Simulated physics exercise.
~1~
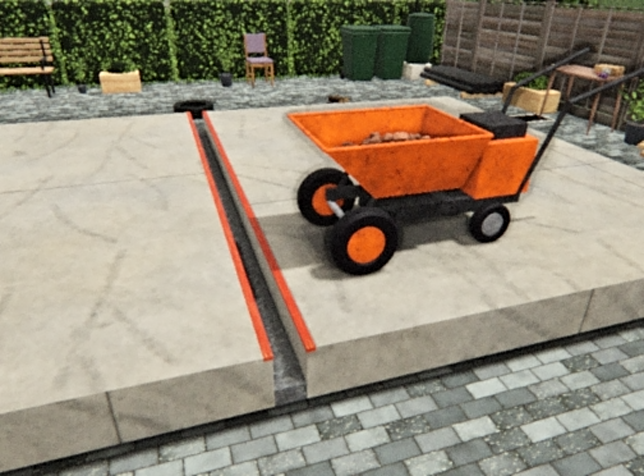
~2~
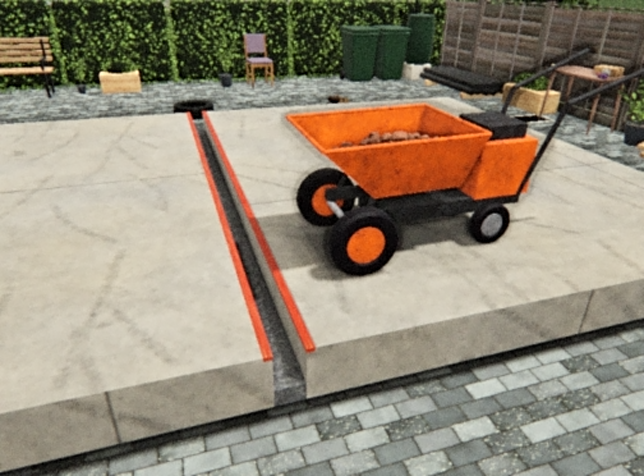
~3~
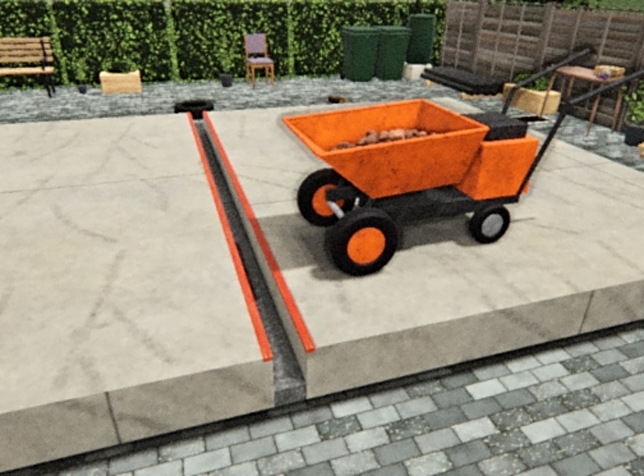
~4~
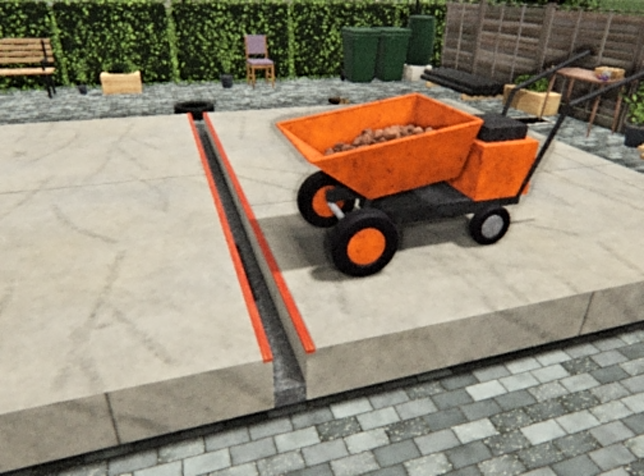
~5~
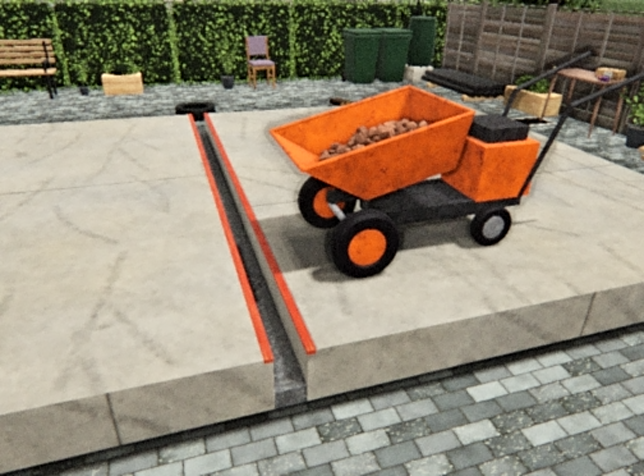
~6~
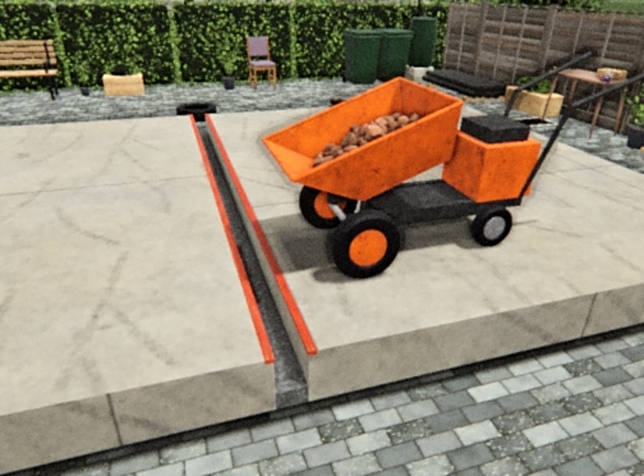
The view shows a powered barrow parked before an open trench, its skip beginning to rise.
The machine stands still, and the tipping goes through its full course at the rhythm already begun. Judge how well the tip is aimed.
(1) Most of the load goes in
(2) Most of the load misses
Most of the load misses (2).
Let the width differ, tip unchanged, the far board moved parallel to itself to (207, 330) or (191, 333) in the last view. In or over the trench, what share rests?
Lab note: Case 1 near 100 percent, case 2 near 100 percent.
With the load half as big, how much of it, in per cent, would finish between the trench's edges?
20 per cent, roughly.
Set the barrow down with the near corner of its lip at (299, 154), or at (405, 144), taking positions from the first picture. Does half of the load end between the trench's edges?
Case one - a minority; case two - a minority.
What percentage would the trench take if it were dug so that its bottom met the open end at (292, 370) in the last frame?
I'd say roughly 10 in a hundred.
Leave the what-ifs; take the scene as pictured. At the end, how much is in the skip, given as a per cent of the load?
I'd say close to 30 percent.
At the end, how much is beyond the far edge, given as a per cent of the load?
Roughly 60 percent.
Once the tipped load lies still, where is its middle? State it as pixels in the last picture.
Roughly pixel (211, 264).
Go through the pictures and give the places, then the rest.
In the first frame, lip of the skip at (326, 151), level; top of the load at (403, 146), lumps of rubble; first edge of the trench at (295, 311); far edge at (256, 319), the trench under half as wide as the skip, and about as deep as wide.
In the second frame, lip of the skip at (324, 153), level; top of the load at (402, 145).
In the third frame, lip of the skip at (319, 156), tipped barely; top of the load at (408, 145).
In the fourth frame, lip of the skip at (311, 162), tipped a little; top of the load at (403, 141).
In the fifth frame, lip of the skip at (303, 170), tipped a little; top of the load at (411, 137).
In the sixth frame, lip of the skip at (293, 181), tipped clearly; top of the load at (403, 132); first edge of the trench at (296, 314); far edge at (257, 321).
Soon after the last picture, skip tipped steeply; all in the skip.
A little later, skip tipped right over; most in the skip; a stray few in or heaped over the trench; about a quarter beyond it.
Later still, skip tipped right over; about a third in the skip; a small part in or heaped over the trench; about two thirds beyond it.
At rest, skip tipped right over; about a third in the skip; a small part in or heaped over the trench; about two thirds beyond it.
